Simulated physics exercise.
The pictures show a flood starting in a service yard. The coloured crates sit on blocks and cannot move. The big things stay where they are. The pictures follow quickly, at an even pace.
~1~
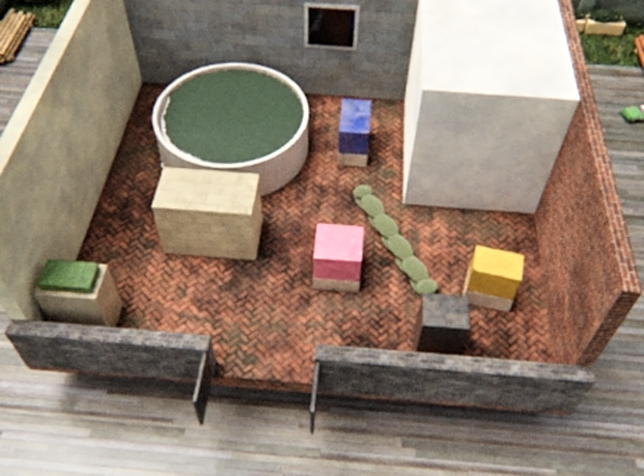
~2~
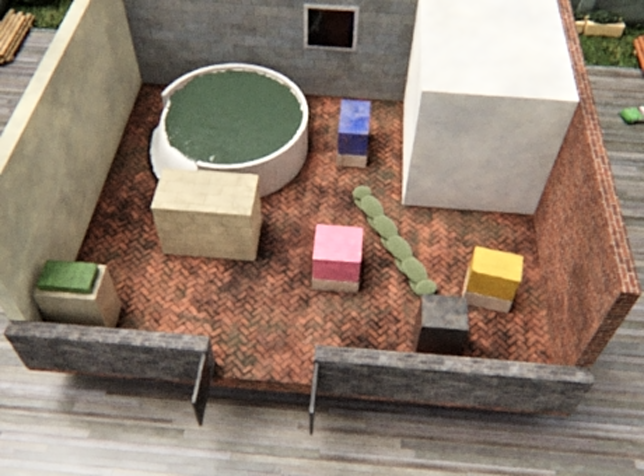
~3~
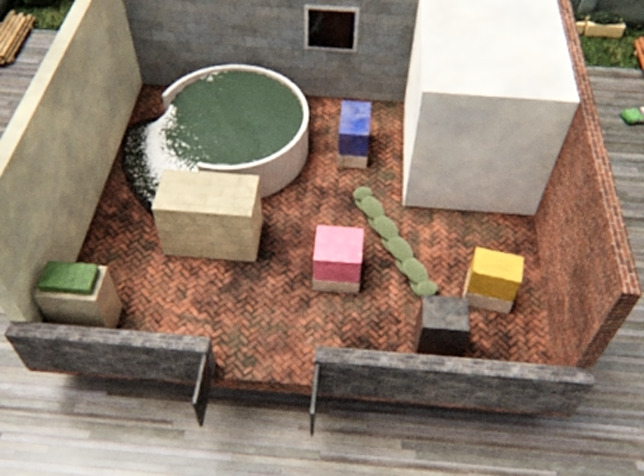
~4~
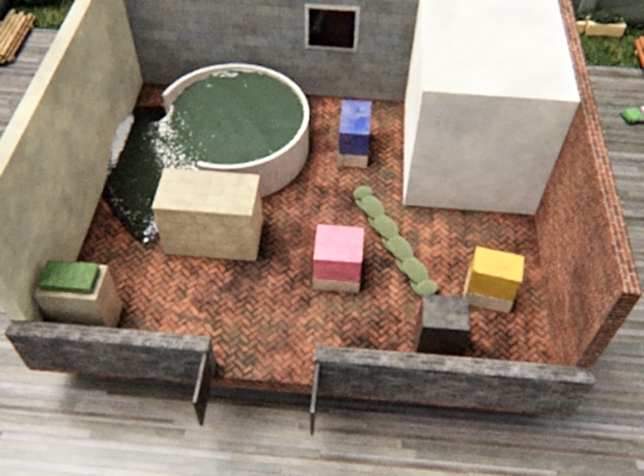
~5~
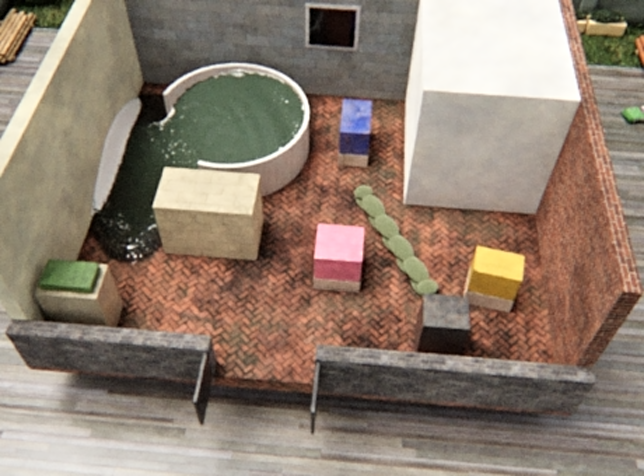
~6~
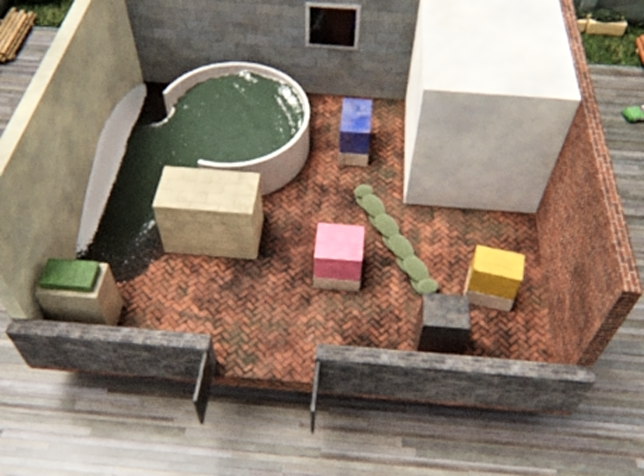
The big round pool of green water broke open on its left side, and the water gushed out, spreading down the brick floor between the left wall and a tan block while the colored blocks stayed still.
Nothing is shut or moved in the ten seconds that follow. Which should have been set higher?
The pink crate stays dry; the blue crate stays dry; the yellow crate stays dry.
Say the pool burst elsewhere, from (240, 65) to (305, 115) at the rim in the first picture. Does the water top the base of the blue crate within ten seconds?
Then: Blue crate is soaked.
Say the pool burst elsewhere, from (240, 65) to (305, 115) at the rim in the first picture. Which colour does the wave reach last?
It is the crate marked yellow.
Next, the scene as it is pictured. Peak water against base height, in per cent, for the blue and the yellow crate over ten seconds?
In turn 40 and 60 per cent.
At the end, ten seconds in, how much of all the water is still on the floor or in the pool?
Close to 90 %.
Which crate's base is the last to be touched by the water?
Last comes the yellow-painted one.
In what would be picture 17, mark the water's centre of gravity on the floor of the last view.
Close to (181, 184).
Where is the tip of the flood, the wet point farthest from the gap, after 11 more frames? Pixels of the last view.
Near (257, 363).
A moment on, water covers 25 % of the floor; the pink crate not reached, the blue crate not reached, the yellow crate not reached.
Next, water covers 45 % of the floor; the pink crate not reached, the blue crate water round its plinth, the yellow crate not reached.
Then, water covers 70 % of the floor; the pink crate water round its plinth, the blue crate water round its plinth, the yellow crate water round its plinth.
Later, water covers 95 % of the floor; the pink crate water round its plinth, the blue crate water round its plinth, the yellow crate water round its plinth.
In the end, water covers 100 % of the floor; the pink crate stayed above the water, the blue crate stayed above the water, the yellow crate stayed above the water.
